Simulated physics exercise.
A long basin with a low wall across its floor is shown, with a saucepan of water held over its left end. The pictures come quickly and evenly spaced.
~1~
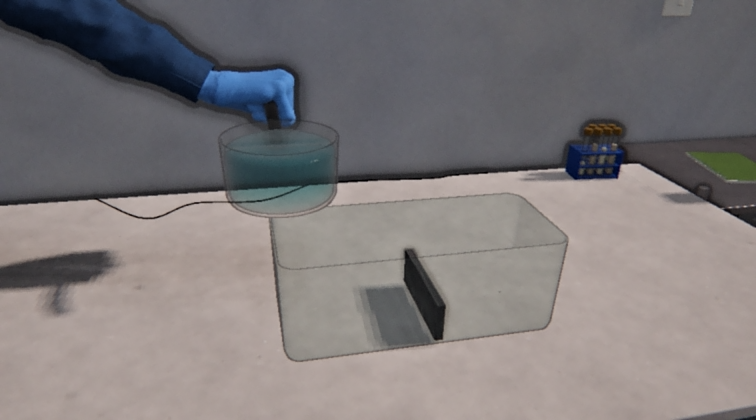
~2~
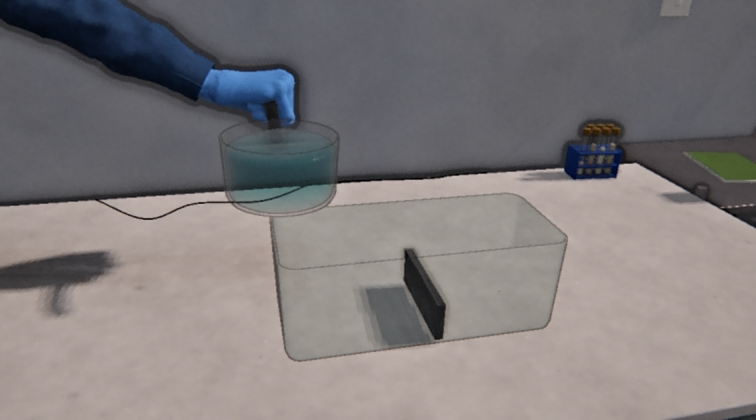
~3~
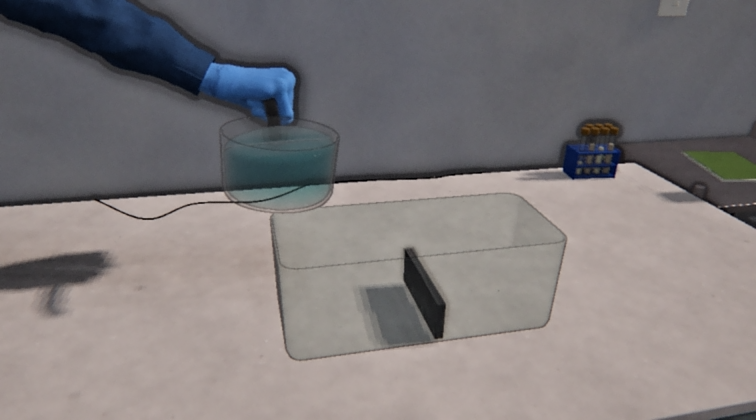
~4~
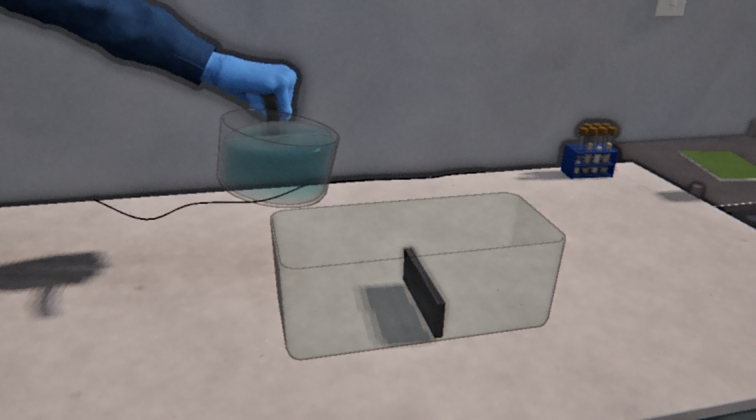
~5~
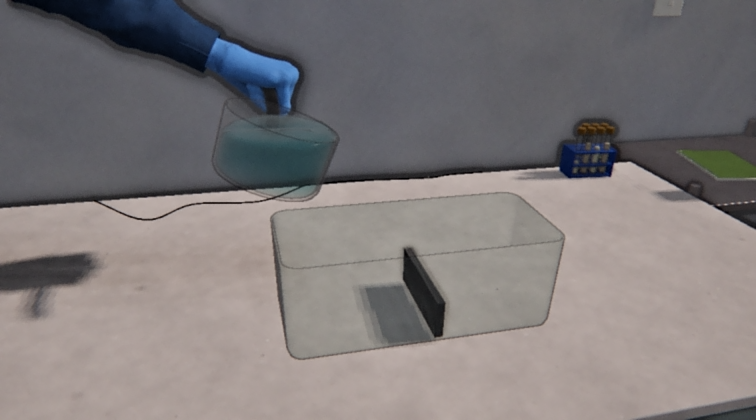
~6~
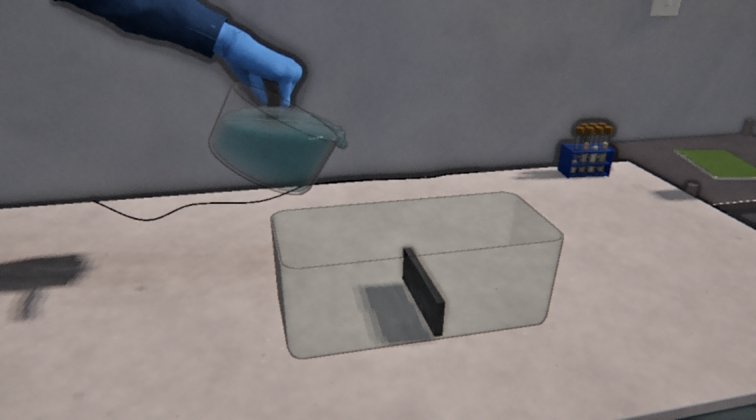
In this clip, a blue-gloved hand holds a clear round container of teal liquid above the left end of a long transparent basin with a low dark wall inside, then gradually tilts the container toward the right.
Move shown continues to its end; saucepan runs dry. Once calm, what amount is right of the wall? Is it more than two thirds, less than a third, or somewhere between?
Well, the amount right of the wall reaches a third without passing two thirds.
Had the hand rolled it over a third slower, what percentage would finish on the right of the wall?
Share on the right: Some 35 percent.
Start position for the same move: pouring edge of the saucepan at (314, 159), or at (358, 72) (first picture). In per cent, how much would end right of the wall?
5 % and 90 %.
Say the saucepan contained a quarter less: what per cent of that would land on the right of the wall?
Roughly 40 in a hundred.
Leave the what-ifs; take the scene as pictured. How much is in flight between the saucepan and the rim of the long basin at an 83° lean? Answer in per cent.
It's about 45 per cent.
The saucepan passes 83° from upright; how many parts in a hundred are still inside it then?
Some 40 per cent has not yet come out.
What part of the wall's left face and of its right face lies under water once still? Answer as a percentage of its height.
I'd put the left at about 20 and the right at about 30.
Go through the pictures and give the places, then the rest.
The first picture shows tilt 0°; pouring edge (337, 135); surface from (223, 147) to (334, 142); the long basin's rim runs from (273, 240) to (543, 217); the wall's top is at (424, 276).
The second picture shows tilt 1°; pouring edge (337, 136); surface from (224, 147) to (335, 141).
The third picture shows tilt 5°; pouring edge (337, 136); surface from (224, 145) to (334, 137).
The fourth picture shows tilt 11°; pouring edge (337, 136); surface from (222, 139) to (335, 133).
The fifth picture shows tilt 19°; pouring edge (337, 137); surface from (220, 131) to (334, 131); 1 per cent is over the edge.
The sixth picture shows tilt 29°; pouring edge (337, 137); surface from (219, 118) to (334, 130); 3 per cent is over the edge.
A moment on, the saucepan is tipped on its side and 40 per cent is still to pour, 17 is left of the wall and 0 right of it.
Next, the saucepan is tipped right over and 6 per cent is still to pour, 28 is left of the wall and 52 right of it.
Then the saucepan is tipped right over and 0 per cent is still to pour, 43 is left of the wall and 54 right of it.
Later the saucepan is tipped right over and 0 per cent is still to pour, 45 is left of the wall and 54 right of it.
At rest 45 per cent lies left of the wall, 54 right of it and 1 outside.
